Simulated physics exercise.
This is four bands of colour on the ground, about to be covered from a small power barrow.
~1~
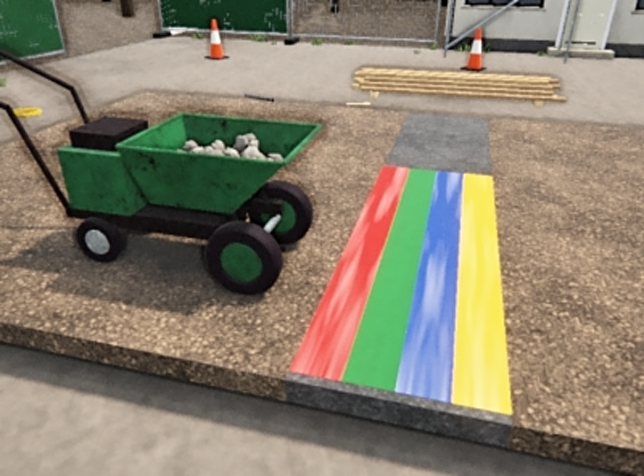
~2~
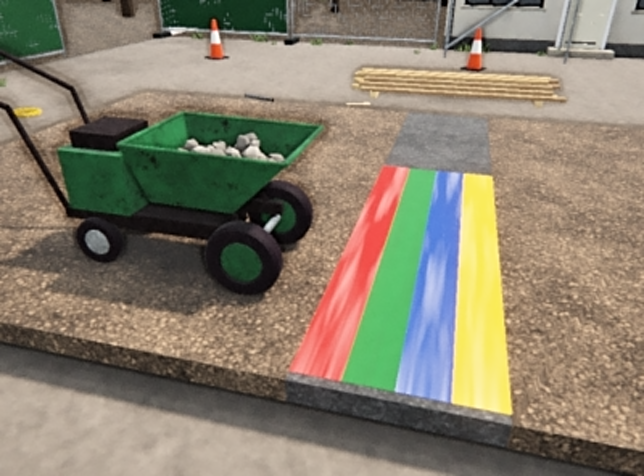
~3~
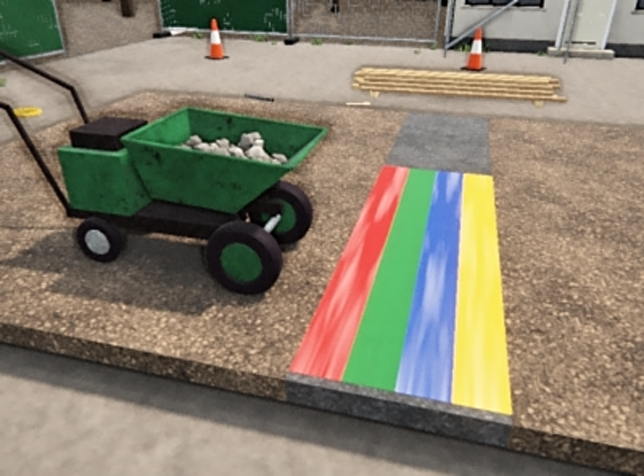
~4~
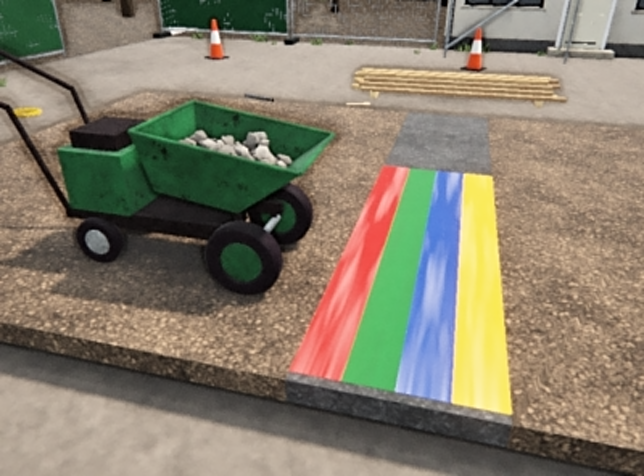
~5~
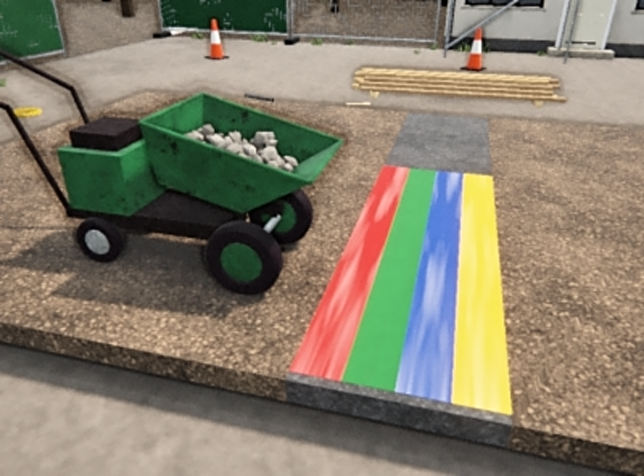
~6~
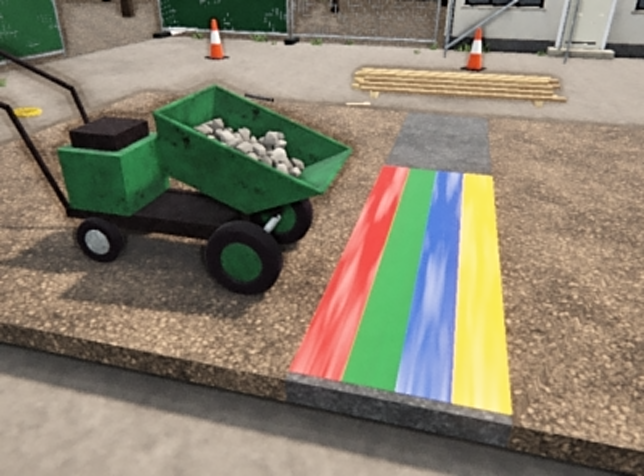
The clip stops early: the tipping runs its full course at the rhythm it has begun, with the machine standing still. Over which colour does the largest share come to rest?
The green one gets the largest share.
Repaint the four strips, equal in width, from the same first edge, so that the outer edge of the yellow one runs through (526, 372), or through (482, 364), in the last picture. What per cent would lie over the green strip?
Near 40 % and 30 %.
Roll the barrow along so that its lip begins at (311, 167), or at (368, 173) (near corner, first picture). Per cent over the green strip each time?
About 20 and 0 per cent.
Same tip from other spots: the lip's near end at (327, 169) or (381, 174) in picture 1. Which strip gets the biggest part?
The first try: Blue. The second: The strip in yellow.
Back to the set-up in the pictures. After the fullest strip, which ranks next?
Second comes the blue one.
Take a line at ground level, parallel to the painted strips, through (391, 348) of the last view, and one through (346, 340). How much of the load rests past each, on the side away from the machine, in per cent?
First some 30, then 70 per cent.
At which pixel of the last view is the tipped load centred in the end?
Roughly at (406, 280).
Soon, skip tipped steeply; all in the skip.
A while on, skip tipped right over; most in the skip; a stray few over the red strip; about a quarter over the green strip; a stray few over the blue strip.
Towards the end, skip tipped right over; about a third in the skip; a stray few over the red strip; about a third over the green strip; about a quarter over the blue strip; a small part over the yellow strip; a stray few off the paint.
Finally, skip tipped right over; about a third in the skip; a stray few over the red strip; about a third over the green strip; about a quarter over the blue strip; a small part over the yellow strip; a stray few off the paint.
